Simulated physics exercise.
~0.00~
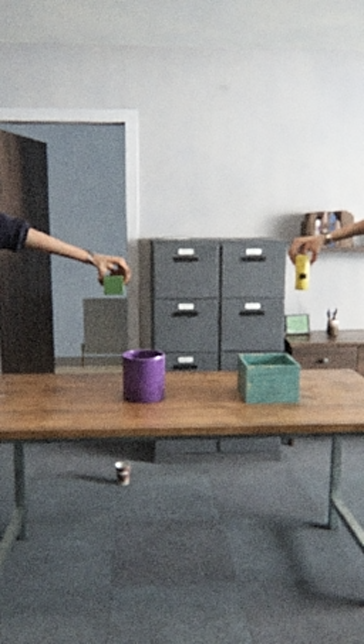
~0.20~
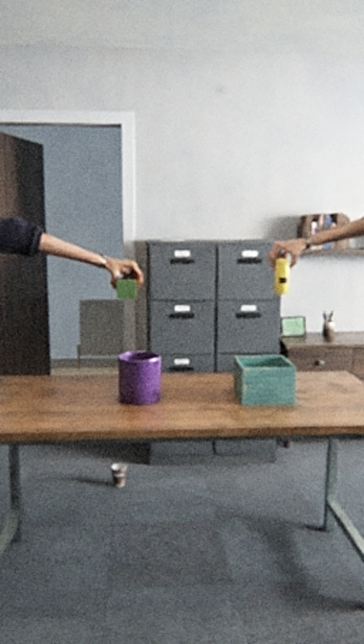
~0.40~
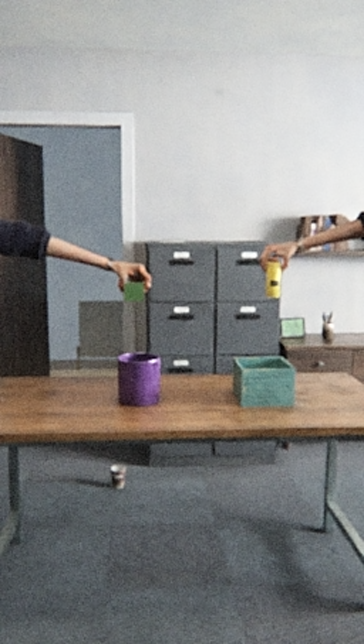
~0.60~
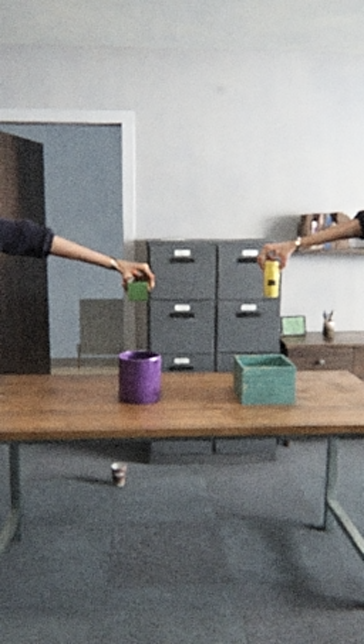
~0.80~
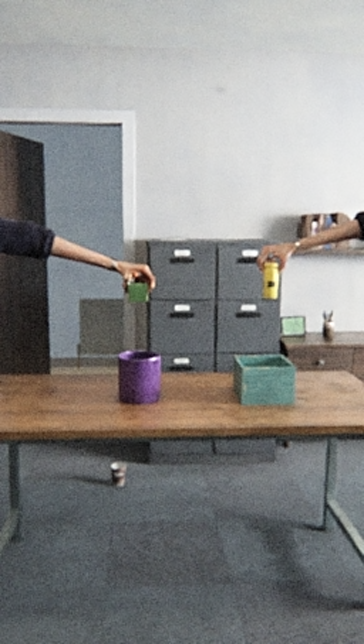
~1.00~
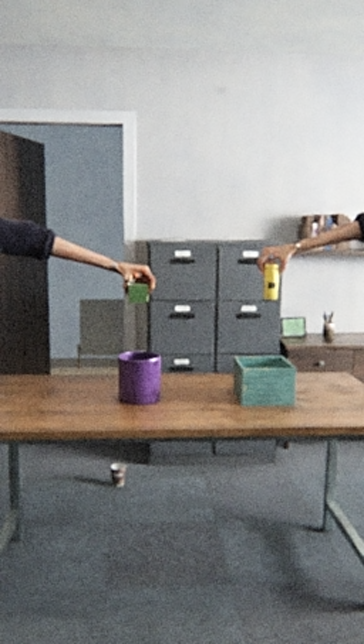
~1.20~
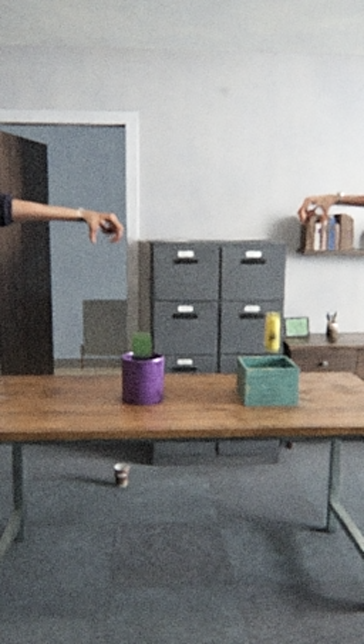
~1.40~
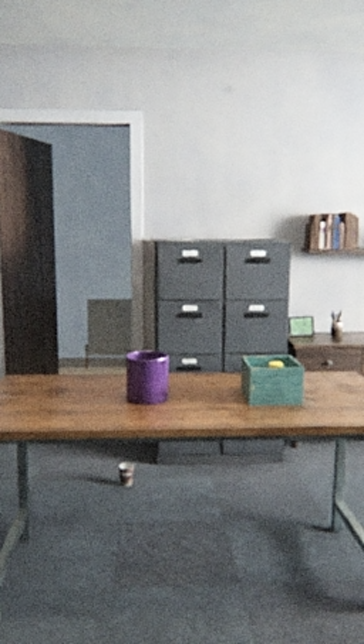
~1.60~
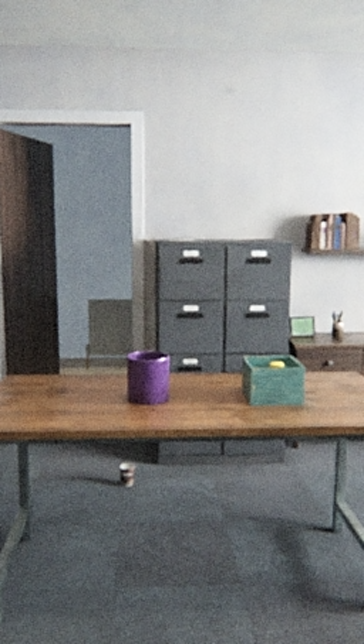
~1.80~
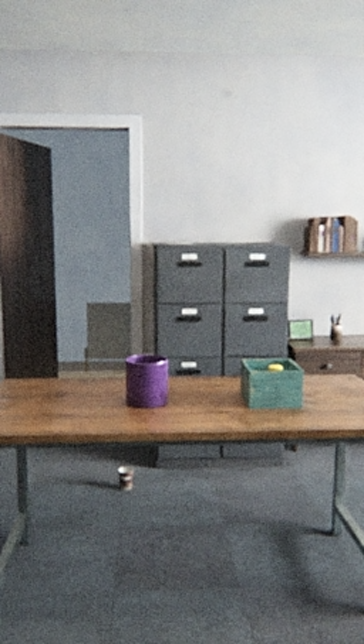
In an office, two hands drop a green block and yellow shaker into separate containers.
